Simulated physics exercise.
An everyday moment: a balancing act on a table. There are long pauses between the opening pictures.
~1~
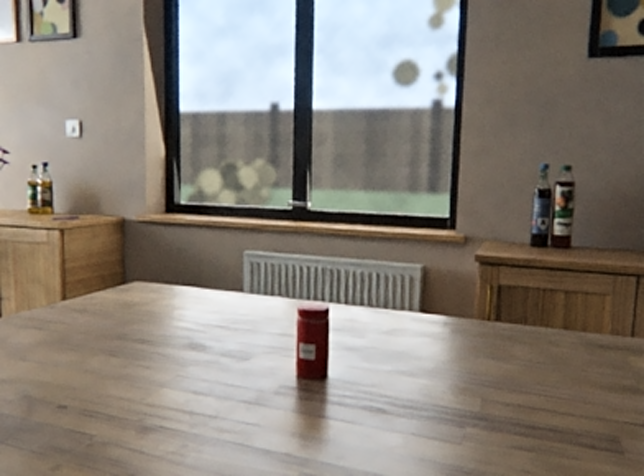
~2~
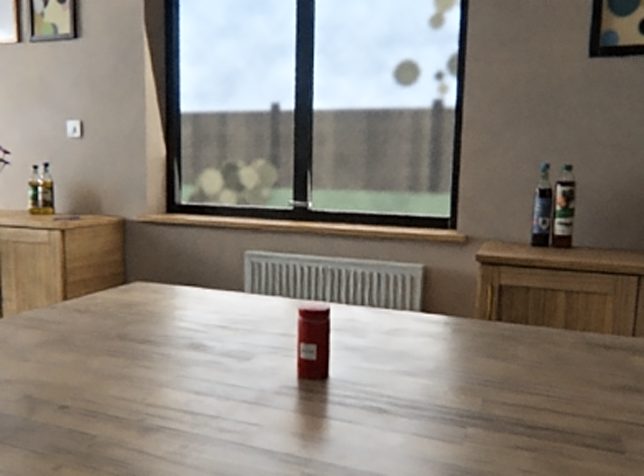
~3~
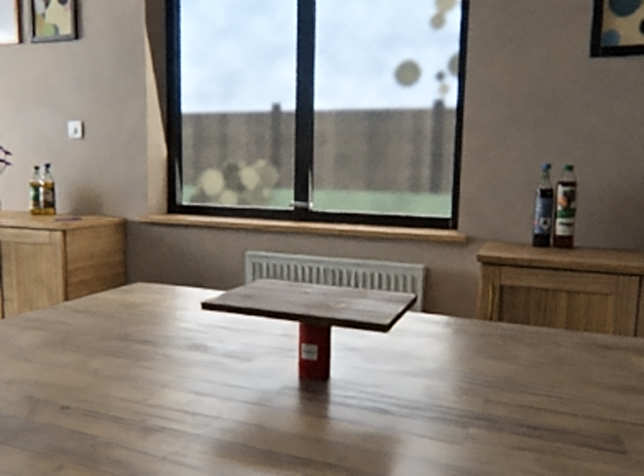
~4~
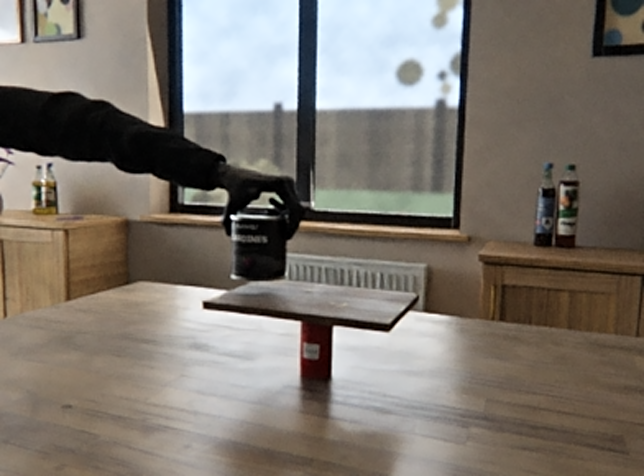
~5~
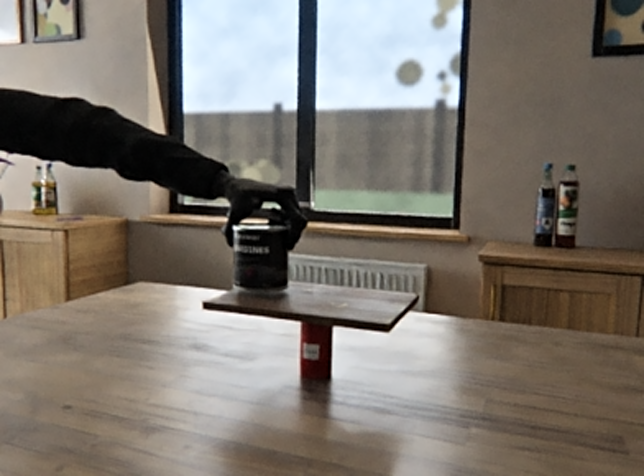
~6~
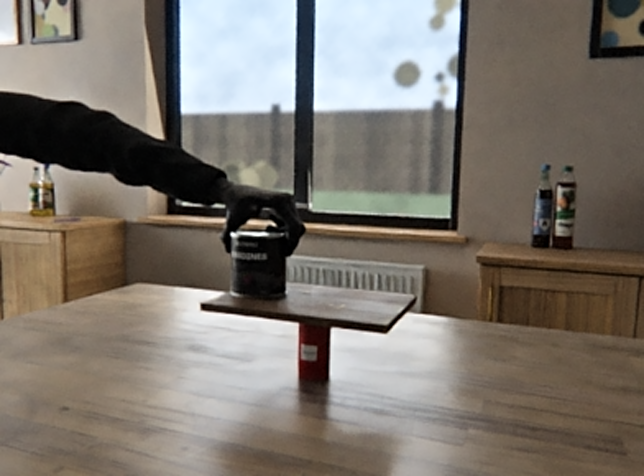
A small red container stands alone on a wooden table before a window, and then a brown board lies across its top. A dark-sleeved, gloved arm reaches in from the left, lowers a black tin onto the left part of the board, and keeps its hand on the tin.
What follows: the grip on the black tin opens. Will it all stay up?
The stack gives way.
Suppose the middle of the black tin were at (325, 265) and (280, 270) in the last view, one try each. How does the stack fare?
First, it holds; second, it loses its balance.
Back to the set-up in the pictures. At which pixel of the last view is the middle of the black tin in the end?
At about (209, 333).
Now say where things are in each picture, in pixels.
In the first picture, the last thing is not in view yet.
In the second picture, the last thing is not in view yet.
In the third picture, the last thing is not in view yet; brown board (314, 302).
The fourth picture shows coming down; black tin (259, 246); brown board (316, 301).
The fifth picture shows coming down; black tin (261, 256); brown board (316, 302).
The sixth picture shows in place under the hand; black tin (259, 263); brown board (313, 303).
Then, 0.40 s past the last view, black tin now fallen; brown board rocked 61° from its first pose.
Then, 0.80 s past the last view, brown board now fallen; red shaker on its side.
Finally, fallen, brown board and black tin; down or leaning hard in the stack, red shaker. Final places as the last picture's camera would see them, black tin near (209, 333). The stack loses its balance.
